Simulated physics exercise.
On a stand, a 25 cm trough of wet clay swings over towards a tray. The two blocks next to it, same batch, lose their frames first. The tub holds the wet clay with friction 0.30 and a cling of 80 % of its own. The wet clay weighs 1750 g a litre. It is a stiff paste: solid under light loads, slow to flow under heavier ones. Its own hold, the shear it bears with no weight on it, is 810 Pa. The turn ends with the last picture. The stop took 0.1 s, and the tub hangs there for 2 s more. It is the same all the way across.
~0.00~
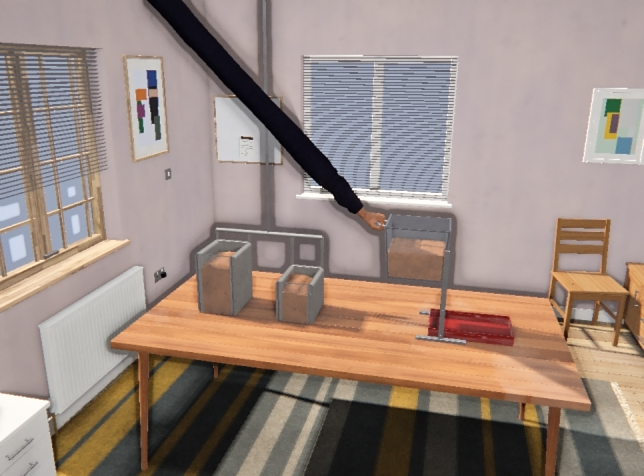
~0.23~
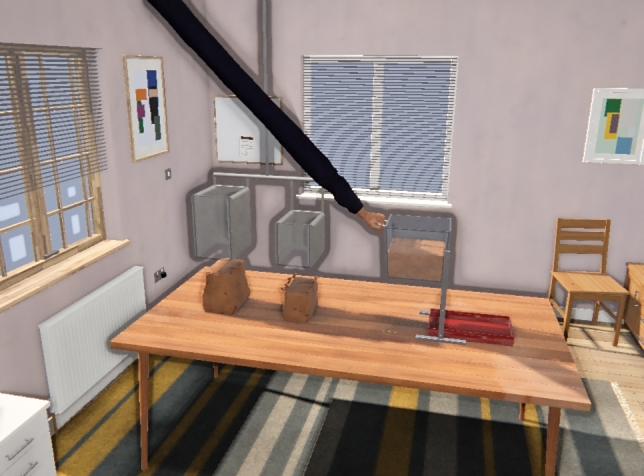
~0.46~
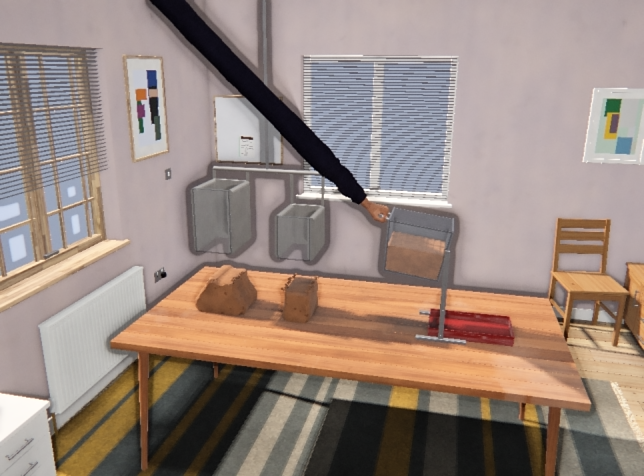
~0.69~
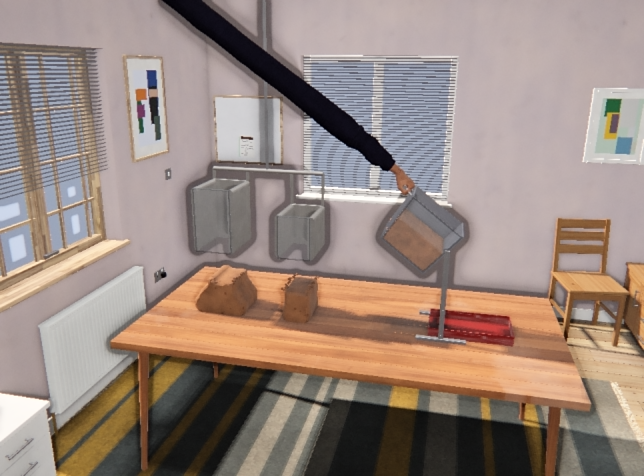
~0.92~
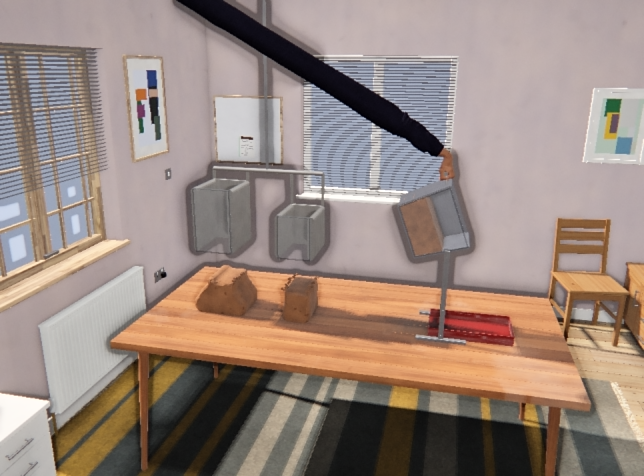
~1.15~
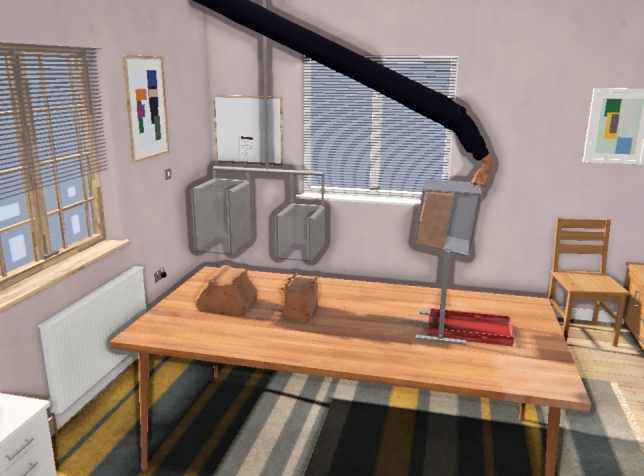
We see two grey moulds lift off brown clay blocks on a wooden table, the left block slumping; then a dark-sleeved arm turns a clay-filled container clockwise on its stand onto its side, above a red tray.
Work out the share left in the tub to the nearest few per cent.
Expect roughly 60 %.
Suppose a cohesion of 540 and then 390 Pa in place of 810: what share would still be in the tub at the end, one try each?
In that order: 55 %, 50 %.
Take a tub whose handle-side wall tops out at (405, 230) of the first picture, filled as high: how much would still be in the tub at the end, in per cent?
It would be near 100 %.
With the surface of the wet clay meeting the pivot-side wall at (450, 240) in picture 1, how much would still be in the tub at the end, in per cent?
In that case some 40 per cent.
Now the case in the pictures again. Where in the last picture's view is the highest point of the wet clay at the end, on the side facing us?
At about (431, 224).
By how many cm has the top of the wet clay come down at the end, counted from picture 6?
Some 15 cm.
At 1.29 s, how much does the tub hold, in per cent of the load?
About 100 %.
After 1.29 s, the tub is at 95 degrees and holds 100 %.
After 1.46 s, the tub is at 95 degrees and holds 95 %.
After 1.63 s, the tub is at 95 degrees and holds 64 %.
After 1.80 s, the tub is at 95 degrees and holds 60 %.
After 3.15 s, the tub is at 95 degrees and holds 60 %.
